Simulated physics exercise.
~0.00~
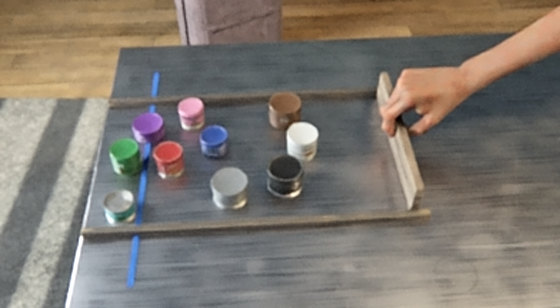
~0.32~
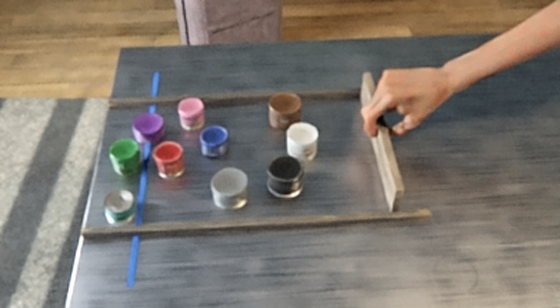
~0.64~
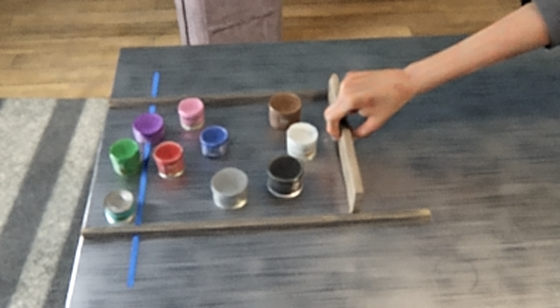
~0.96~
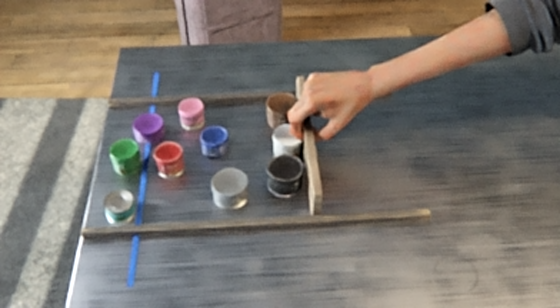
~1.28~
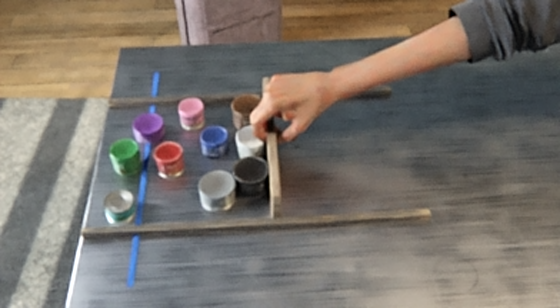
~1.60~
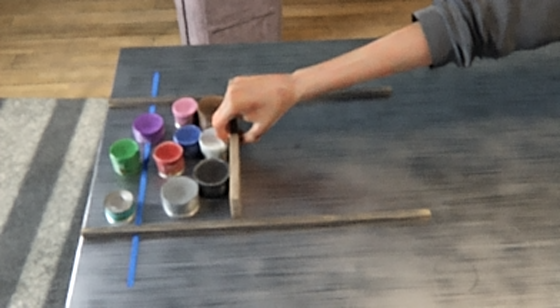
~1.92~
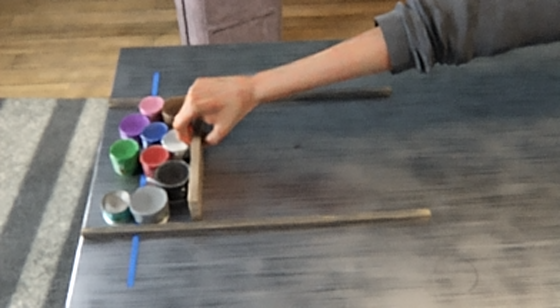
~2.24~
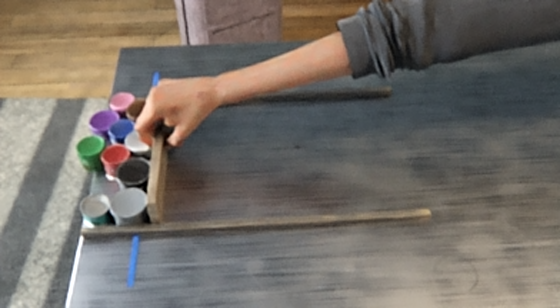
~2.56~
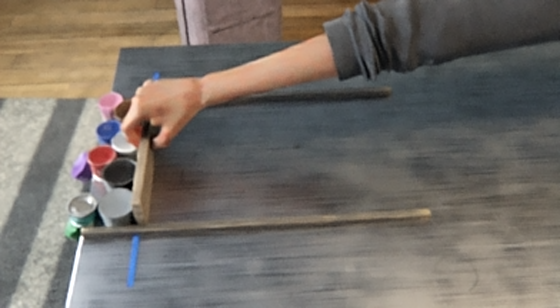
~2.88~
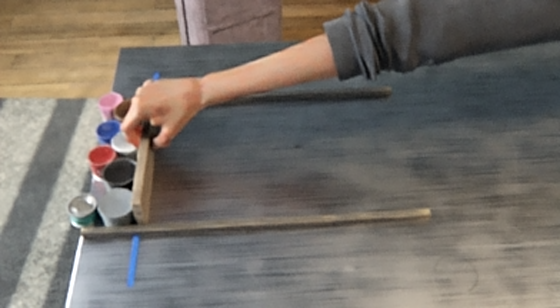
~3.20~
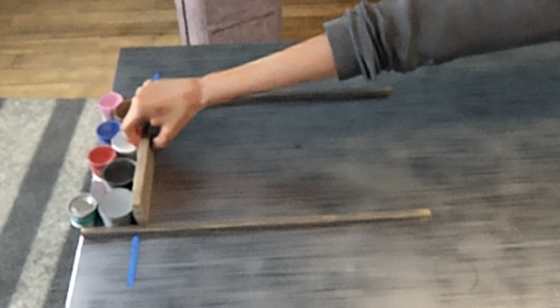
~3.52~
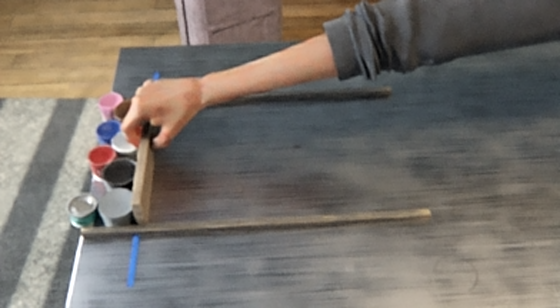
A hand slides a board left, pushing small tubs until purple and green ones fall.
